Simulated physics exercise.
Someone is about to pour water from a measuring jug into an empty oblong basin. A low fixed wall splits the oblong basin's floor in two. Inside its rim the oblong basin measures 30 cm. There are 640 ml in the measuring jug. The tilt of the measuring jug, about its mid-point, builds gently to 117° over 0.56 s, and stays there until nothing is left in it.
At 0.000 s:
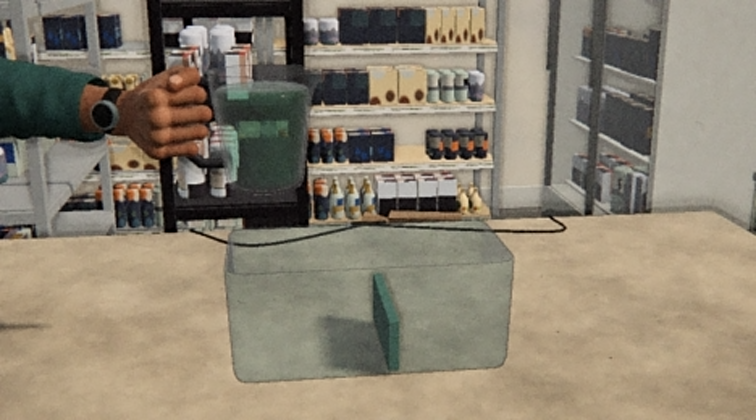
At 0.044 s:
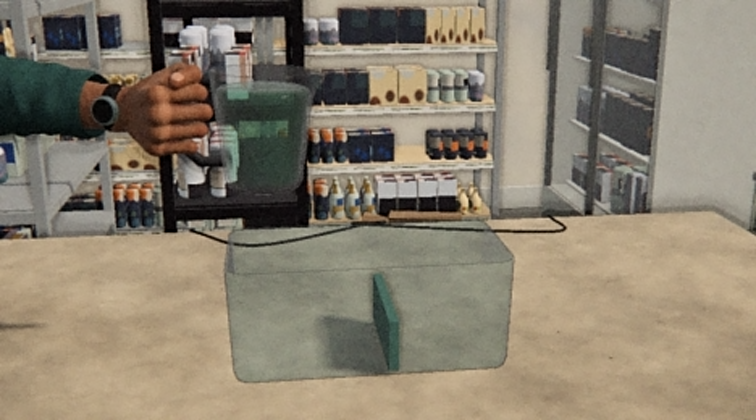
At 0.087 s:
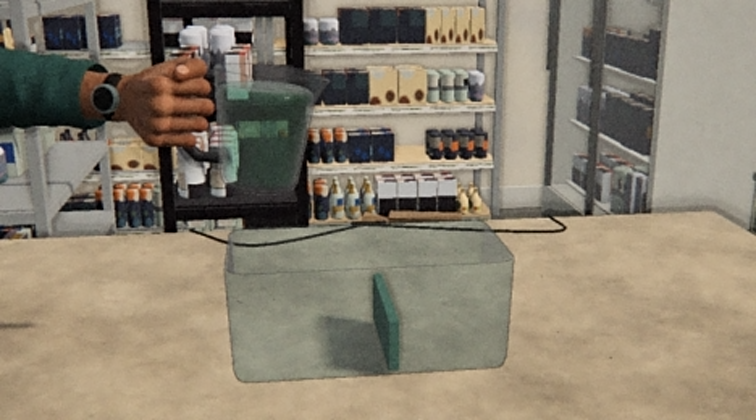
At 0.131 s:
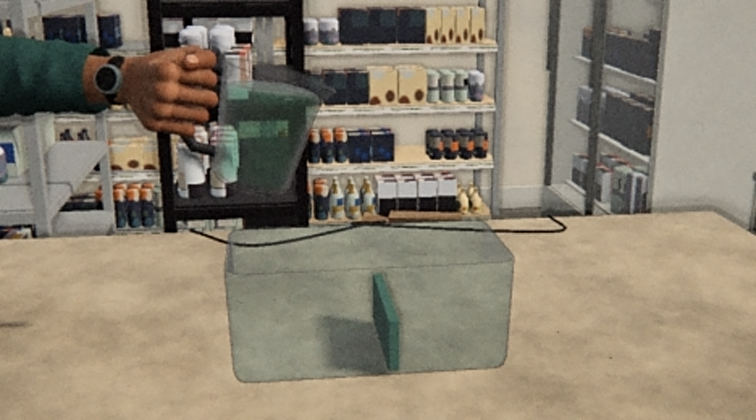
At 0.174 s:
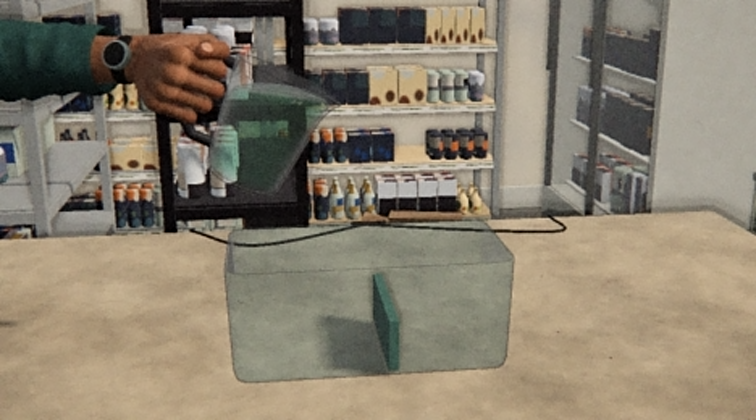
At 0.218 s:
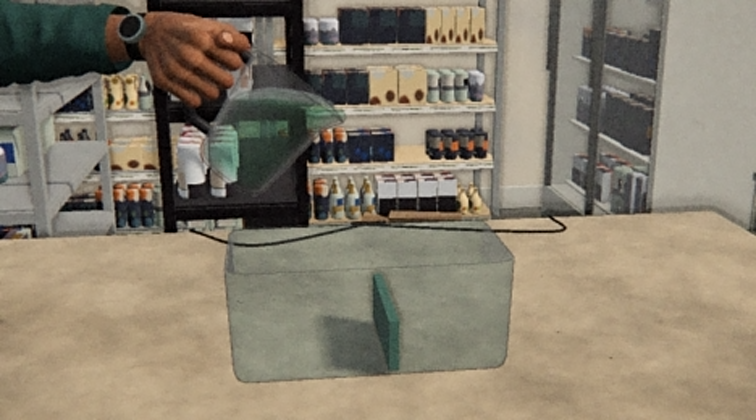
A hand tilting a measuring jug of green-tinted water gradually to the right above an oblong basin on a counter.
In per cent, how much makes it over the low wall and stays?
About 27 per cent.
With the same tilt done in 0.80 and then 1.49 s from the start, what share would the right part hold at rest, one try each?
First 40, then 65 per cent.
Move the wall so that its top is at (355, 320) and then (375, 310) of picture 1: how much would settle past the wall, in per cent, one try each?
First 80, then 40 per cent.
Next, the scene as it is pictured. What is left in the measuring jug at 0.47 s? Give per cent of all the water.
About 40 per cent.
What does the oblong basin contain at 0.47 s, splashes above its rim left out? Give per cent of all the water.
About 32 per cent.
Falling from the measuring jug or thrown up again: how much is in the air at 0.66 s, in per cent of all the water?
Near 9 in a hundred.
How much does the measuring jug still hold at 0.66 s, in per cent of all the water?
Near 3 in a hundred.
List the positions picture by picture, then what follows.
The first frame shows tilt 0°; pouring edge (323, 72); surface from (214, 89) to (309, 87); the oblong basin's rim runs from (228, 252) to (499, 241); the wall's top is at (385, 297).
The second frame shows tilt 2°; pouring edge (325, 74); surface from (215, 88) to (311, 88).
The third frame shows tilt 7°; pouring edge (329, 79); surface from (219, 85) to (315, 90).
The fourth frame shows tilt 15°; pouring edge (336, 89); surface from (224, 85) to (320, 94).
The fifth frame shows tilt 26°; pouring edge (341, 103); surface from (226, 98) to (329, 98).
The sixth frame shows tilt 39°; pouring edge (345, 121); surface from (221, 114) to (334, 108); 1 per cent is over the edge.
By 0.47 s the tilt is 110° and 40 per cent is still to pour, 10 is left of the wall and 22 right of it.
By 0.66 s the tilt is 117° and 3 per cent is still to pour, 61 is left of the wall and 27 right of it.
By 0.85 s the tilt is 117° and 0 per cent is still to pour, 69 is left of the wall and 27 right of it.
By 1.06 s the tilt is 117° and 0 per cent is still to pour, 70 is left of the wall and 27 right of it.
At rest 70 per cent lies left of the wall, 27 right of it and 3 outside.
